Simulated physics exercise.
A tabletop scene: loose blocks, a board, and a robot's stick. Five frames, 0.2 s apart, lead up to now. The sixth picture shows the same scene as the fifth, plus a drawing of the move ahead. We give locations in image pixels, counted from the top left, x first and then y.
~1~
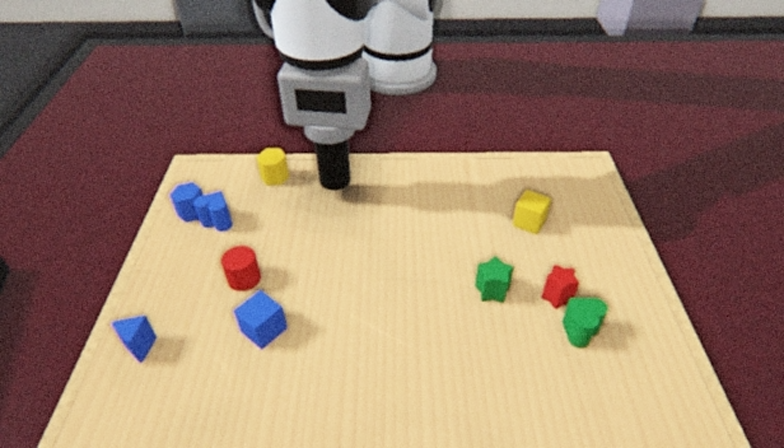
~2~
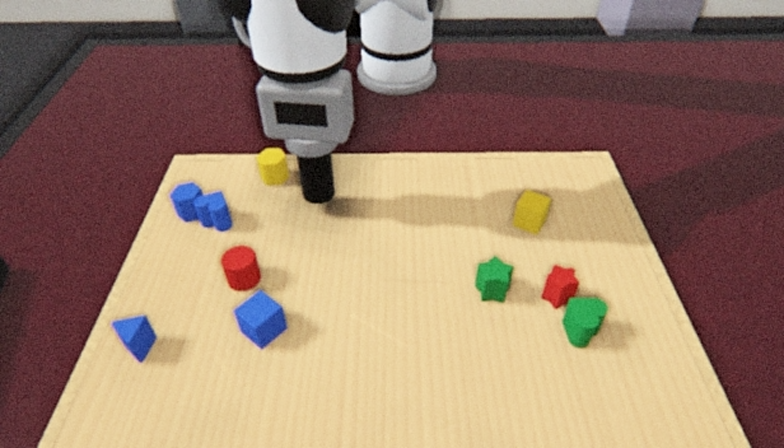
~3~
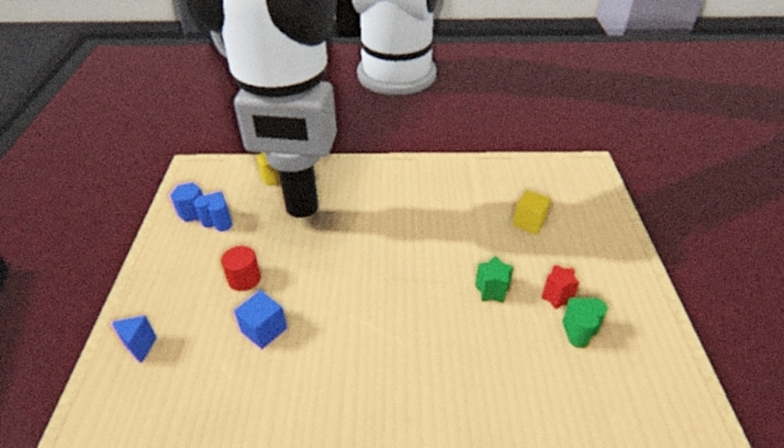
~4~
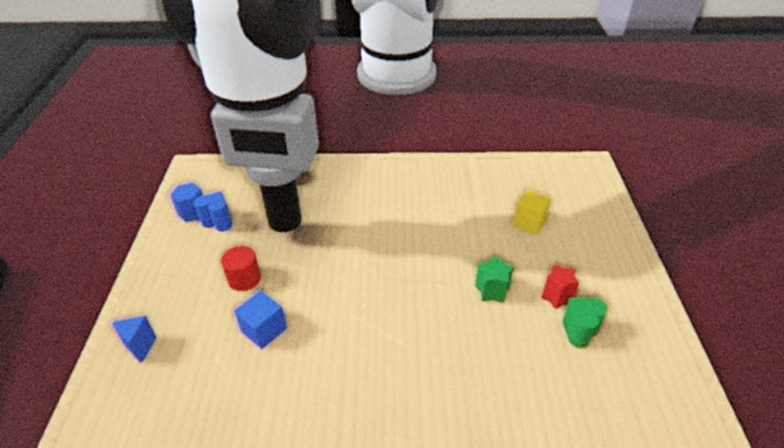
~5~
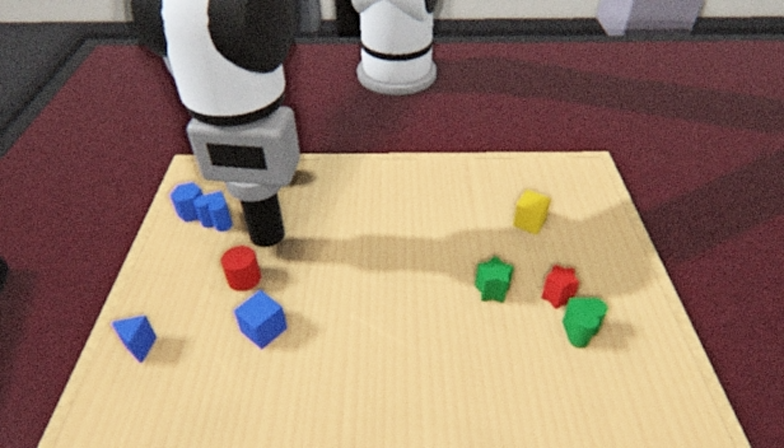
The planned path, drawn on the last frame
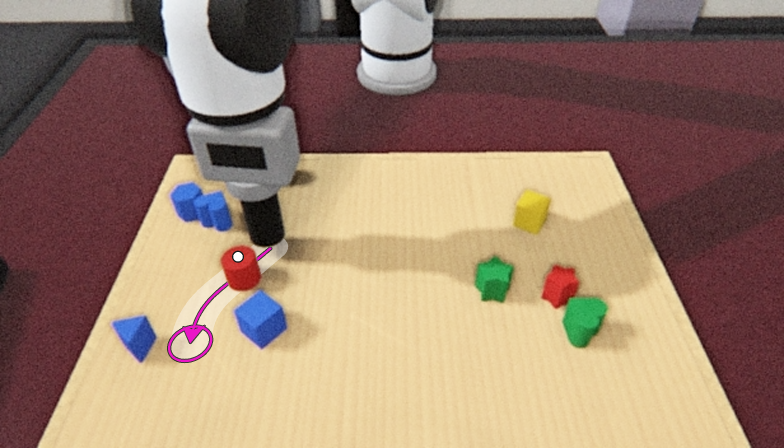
A pale wooden board lies on a dark red tabletop, seen from above and in front by a still camera. Blue blocks and a red disc sit on the left, a yellow block near the back left, and another yellow block, two green ones and a red star on the right. A white and grey robot arm moves its black stick leftward and nearer, while the blocks stay still.
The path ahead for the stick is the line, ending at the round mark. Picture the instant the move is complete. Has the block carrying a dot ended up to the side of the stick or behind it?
No
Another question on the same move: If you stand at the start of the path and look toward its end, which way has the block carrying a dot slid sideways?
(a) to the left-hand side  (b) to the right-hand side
a: To the left-hand side.
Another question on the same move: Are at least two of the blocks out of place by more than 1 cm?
No, it doesn't check out.
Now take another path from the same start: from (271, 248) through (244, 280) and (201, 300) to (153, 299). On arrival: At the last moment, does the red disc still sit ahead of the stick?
No
The line goes from (271, 248) over (239, 274) and (206, 304) to (190, 343); the dot is on the red disc.
On the path given first. One third of the way, stick at (234, 262); red disc at (217, 280).
Two thirds of the way, stick at (200, 293); red disc at (197, 313).
At the end, stick at (185, 331); blue triangular piece unmoved; red disc at (195, 350).
